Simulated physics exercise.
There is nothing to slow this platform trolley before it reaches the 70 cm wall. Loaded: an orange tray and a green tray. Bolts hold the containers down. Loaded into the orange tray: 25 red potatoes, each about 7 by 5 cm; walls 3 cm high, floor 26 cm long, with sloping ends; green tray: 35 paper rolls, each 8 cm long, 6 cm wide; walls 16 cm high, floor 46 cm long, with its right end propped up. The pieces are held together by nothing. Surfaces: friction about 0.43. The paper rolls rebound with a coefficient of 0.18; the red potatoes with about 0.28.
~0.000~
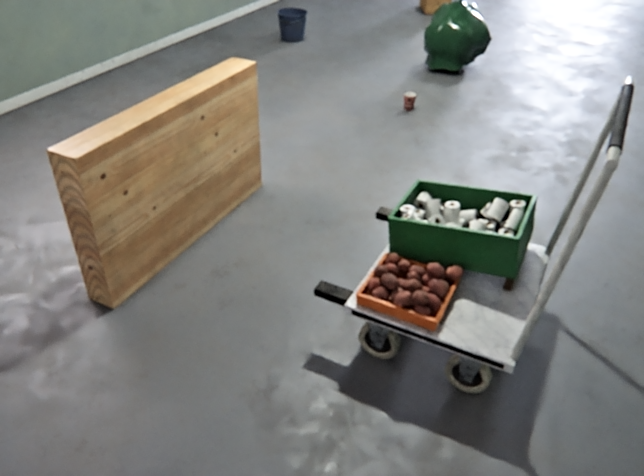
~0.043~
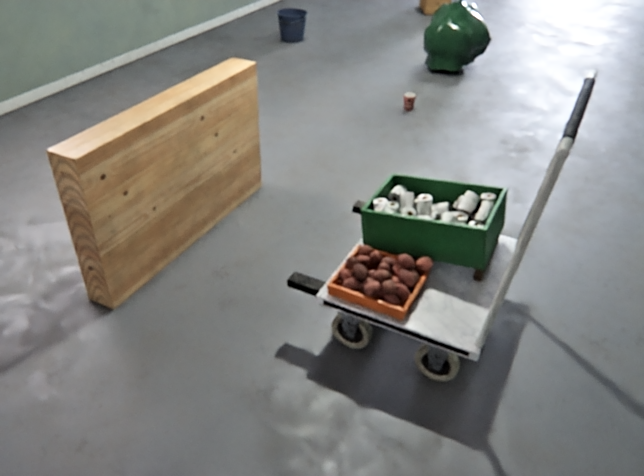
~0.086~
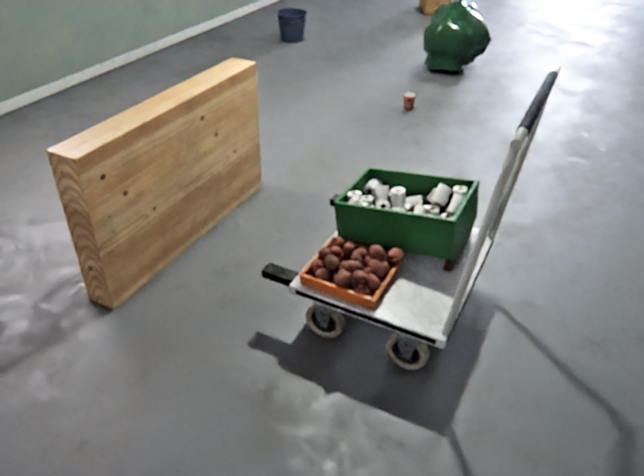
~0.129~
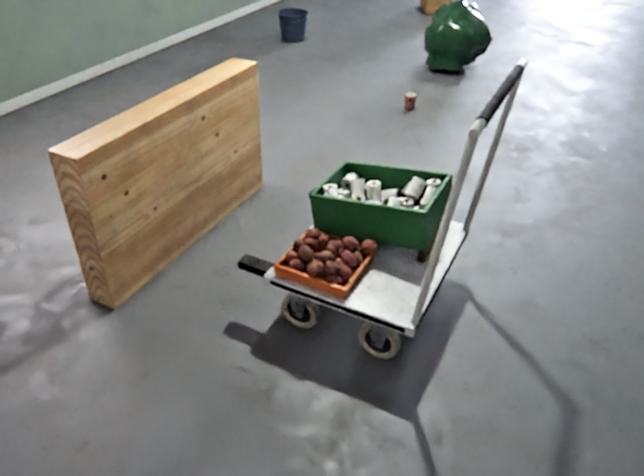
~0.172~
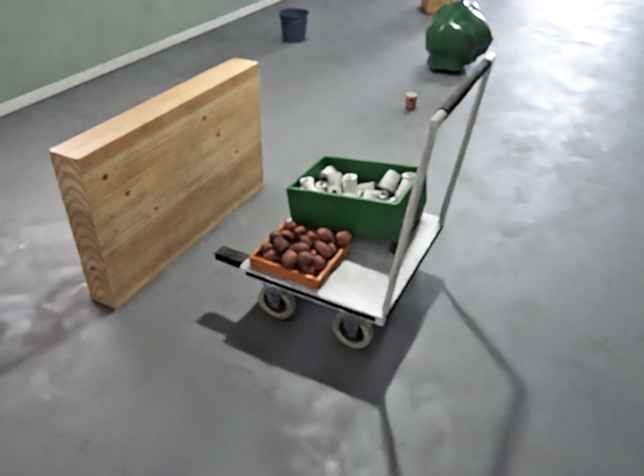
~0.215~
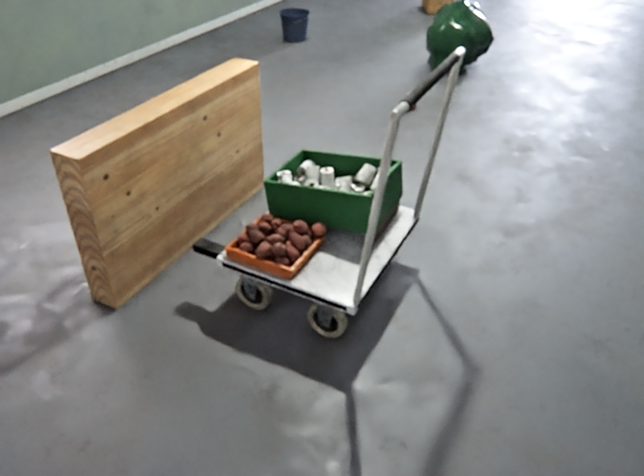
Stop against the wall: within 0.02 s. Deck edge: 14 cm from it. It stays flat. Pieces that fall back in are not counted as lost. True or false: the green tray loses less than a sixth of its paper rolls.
True.
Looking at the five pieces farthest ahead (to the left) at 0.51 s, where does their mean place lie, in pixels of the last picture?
Close to (169, 215) in the last view.
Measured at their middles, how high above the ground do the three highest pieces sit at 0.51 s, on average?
Around 50 cm high.
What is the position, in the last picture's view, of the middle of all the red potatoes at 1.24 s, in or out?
Centre approx. (220, 221).
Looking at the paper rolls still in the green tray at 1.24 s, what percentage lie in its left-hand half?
Near 70 per cent.
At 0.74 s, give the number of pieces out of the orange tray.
For the orange tray, some 8.
After 0.29 s, the buffers strike the wall.
After 0.39 s, 4 of 25 out of the orange tray and 0 of 35 out of the green tray.
After 0.51 s, 8 of 25 out of the orange tray and 0 of 35 out of the green tray.
After 0.74 s, 9 of 25 out of the orange tray and 0 of 35 out of the green tray.
Final count (at 1.24 s), 9 of 25 out of the orange tray and 0 of 35 out of the green tray. Asked share, 0 of 35, 0 per cent.
